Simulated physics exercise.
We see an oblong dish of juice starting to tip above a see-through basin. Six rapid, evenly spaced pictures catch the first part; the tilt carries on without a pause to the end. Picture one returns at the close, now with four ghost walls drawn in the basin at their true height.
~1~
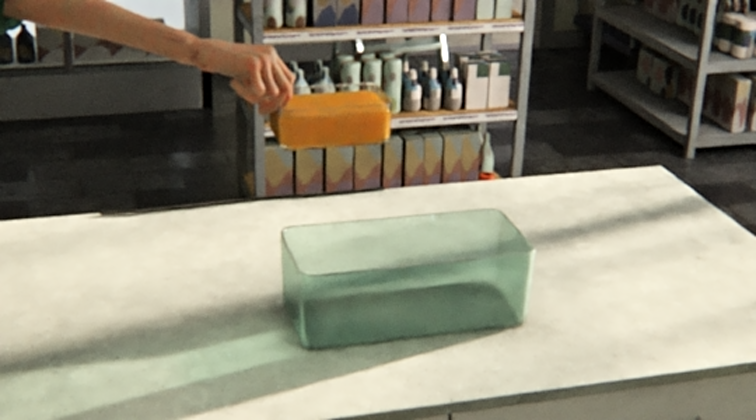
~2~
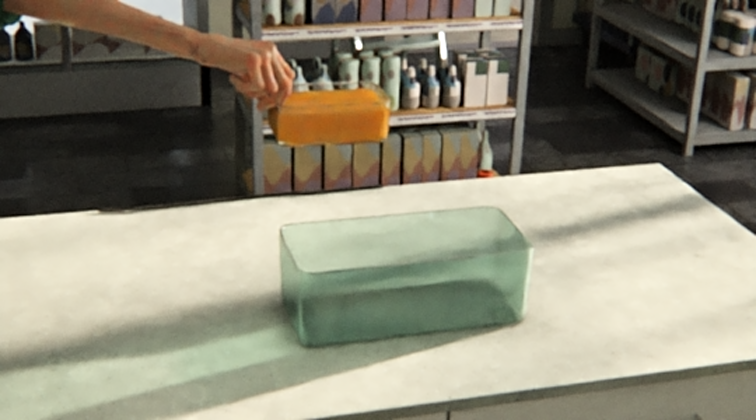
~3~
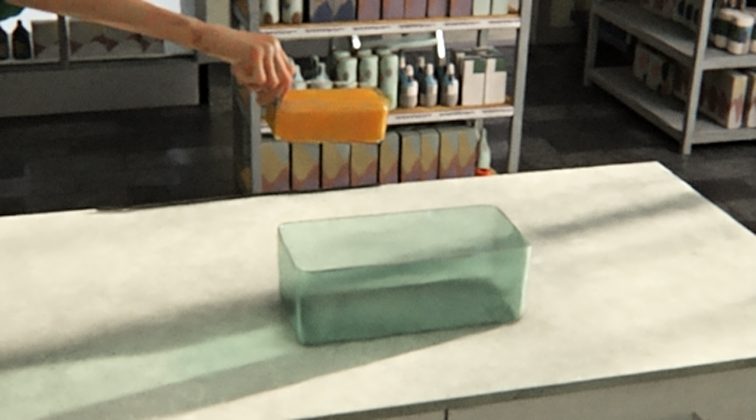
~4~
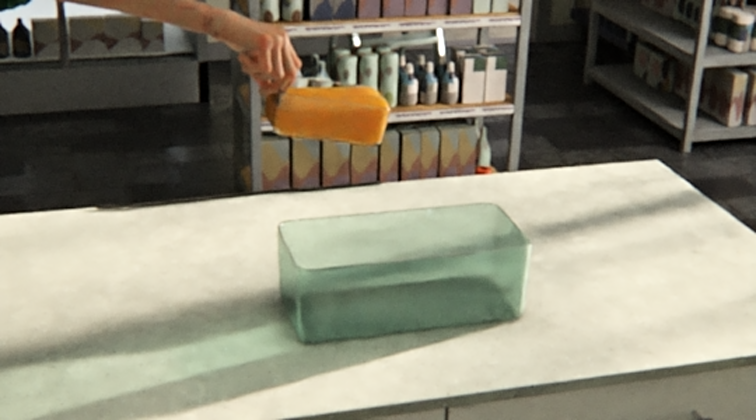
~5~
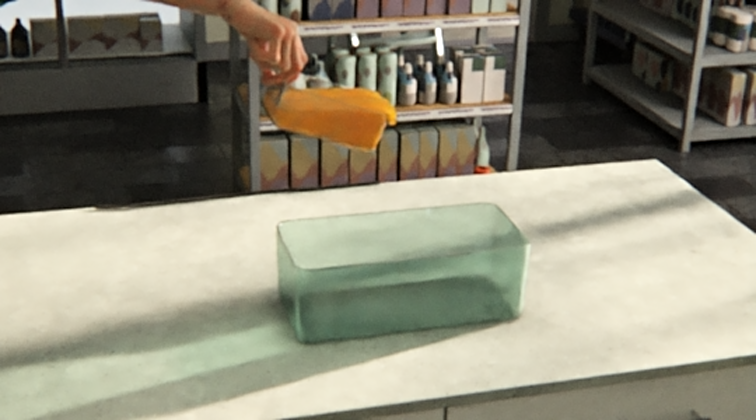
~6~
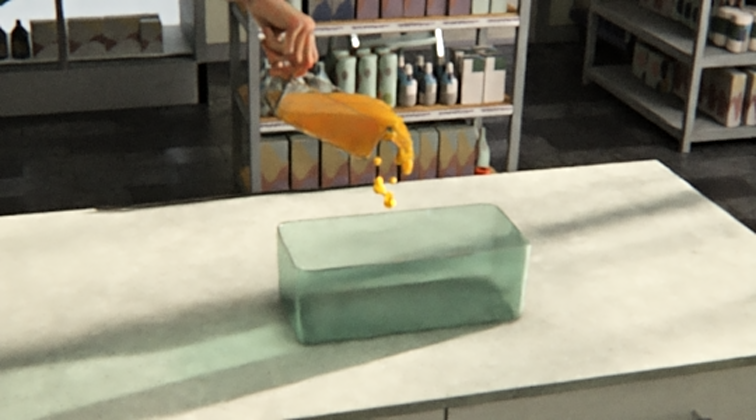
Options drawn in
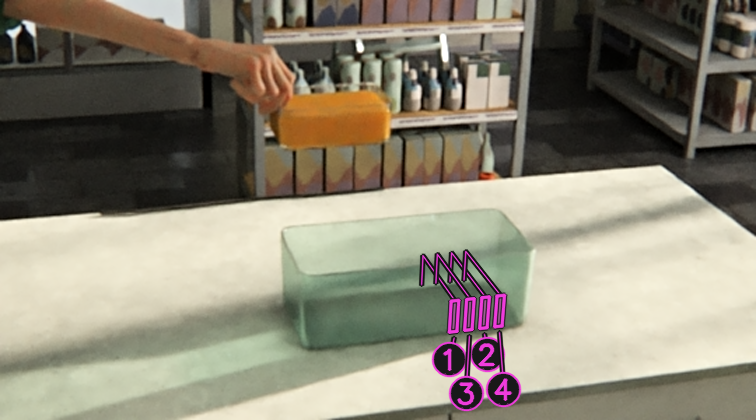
A hand reaching in from the upper left holds an oblong dish of orange juice above a pale counter in a shop-like room, seen from slightly above. A see-through green basin sits on the counter below, with shelves of bottles and boxes behind. The dish stays nearly level at first, then tilts down to the right, and juice slips over its lip in thin, broken strands.
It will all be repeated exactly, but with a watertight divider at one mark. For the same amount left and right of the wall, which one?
The best slot is 1.
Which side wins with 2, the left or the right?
The left one.
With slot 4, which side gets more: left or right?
The left side.
On the marked copy, 1 at (454, 337); 2 at (484, 334); 3 at (469, 335); 4 at (499, 332).
For slot 1, about 49 % ends left of the wall and 49 % right of it; 3 % is lost outside.
For slot 2, about 96 % ends left of the wall and 2 % right of it.
For slot 3, about 86 % ends left of the wall and 12 % right of it.
For slot 4, about 95 % ends left of the wall and 3 % right of it.
